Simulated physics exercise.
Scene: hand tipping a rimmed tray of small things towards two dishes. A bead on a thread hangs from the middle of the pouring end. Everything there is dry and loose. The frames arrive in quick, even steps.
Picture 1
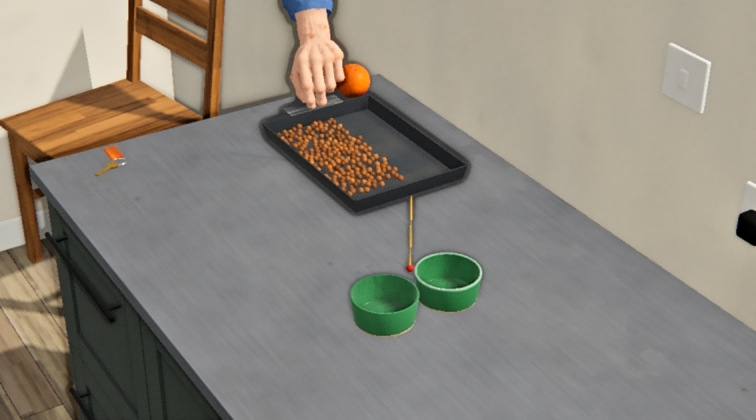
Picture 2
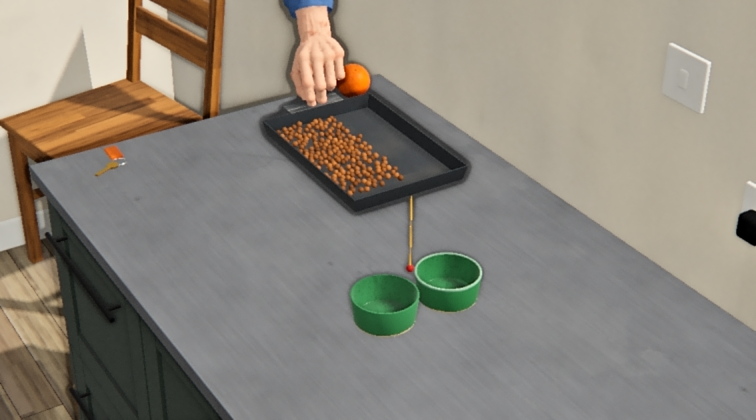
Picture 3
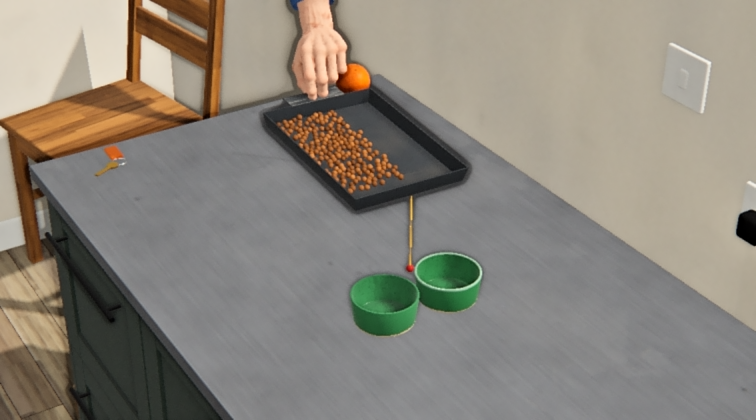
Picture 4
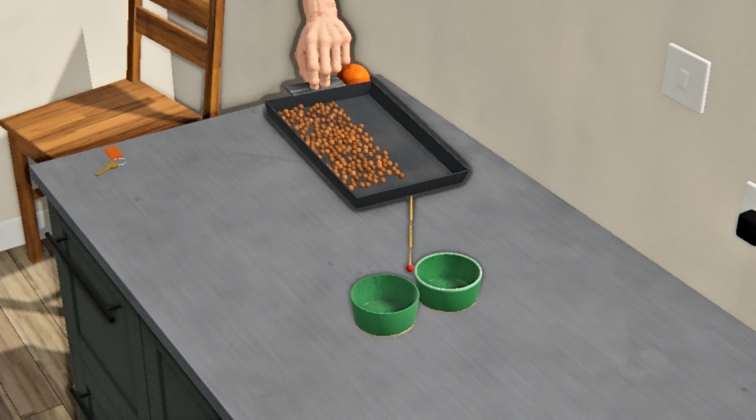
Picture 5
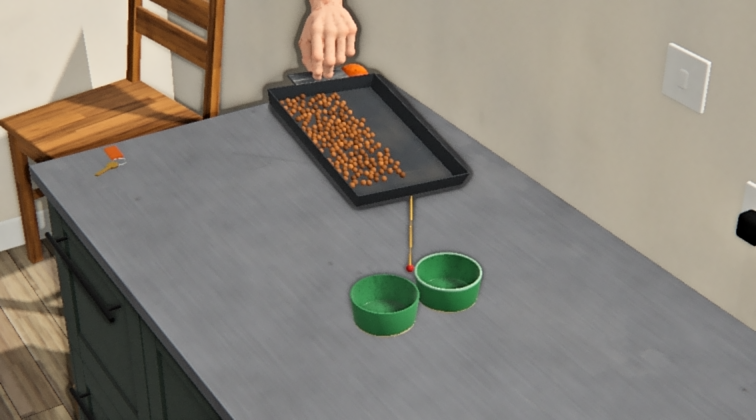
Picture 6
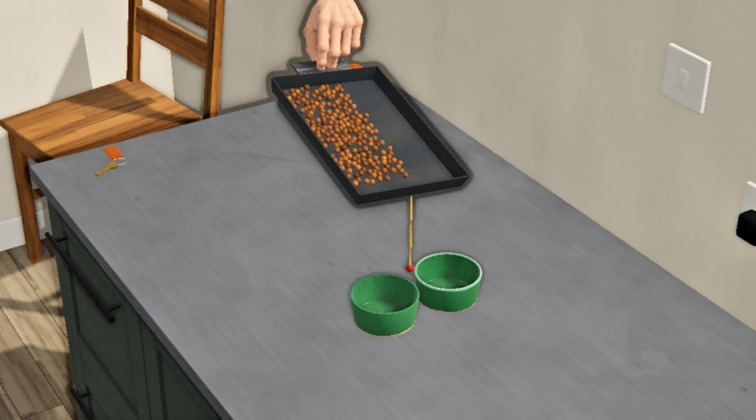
The clip opens on a hand at the far end of a dark rimmed tray of small orange-brown balls on a grey counter, with two green dishes and a red bead on a thread nearer the viewer. The hand gradually raises the tray's far end, while the balls stay bunched along the left side.
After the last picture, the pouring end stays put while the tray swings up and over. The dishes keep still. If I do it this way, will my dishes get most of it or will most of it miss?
The dishes get most of it.
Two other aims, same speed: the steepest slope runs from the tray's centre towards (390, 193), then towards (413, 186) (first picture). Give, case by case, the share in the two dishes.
Close to 50 percent first and close to 40 percent second.
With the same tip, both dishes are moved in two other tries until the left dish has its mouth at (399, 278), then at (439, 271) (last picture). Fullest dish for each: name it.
For the two places in order: The rightward one, the leftward one.
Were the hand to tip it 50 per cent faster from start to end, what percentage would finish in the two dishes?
I'd put it at some 60 per cent.
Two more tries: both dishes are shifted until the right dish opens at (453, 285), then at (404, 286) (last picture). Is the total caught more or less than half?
For the two tries in order: Not as much as half, not as much as half.
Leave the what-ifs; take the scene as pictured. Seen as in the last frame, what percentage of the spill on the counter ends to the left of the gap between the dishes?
Estimate: About 0 in every hundred.
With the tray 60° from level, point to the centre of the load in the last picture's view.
Its middle sits at about pixel (440, 179).
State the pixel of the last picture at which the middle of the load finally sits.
Once nothing moves, the middle sits near (457, 290).
Soon, tray tipped steeply; most on the tray; a stray few outside both; a small part in the air.
A while on, tray tipped right over; about two thirds on the tray; a small part in the right dish; a small part outside both; a small part in the air.
Towards the end, tray tipped past a quarter turn; most in the right dish; about a quarter outside both.
Finally, tray tipped past a quarter turn; none in the left dish; most in the right dish; about a quarter outside both.
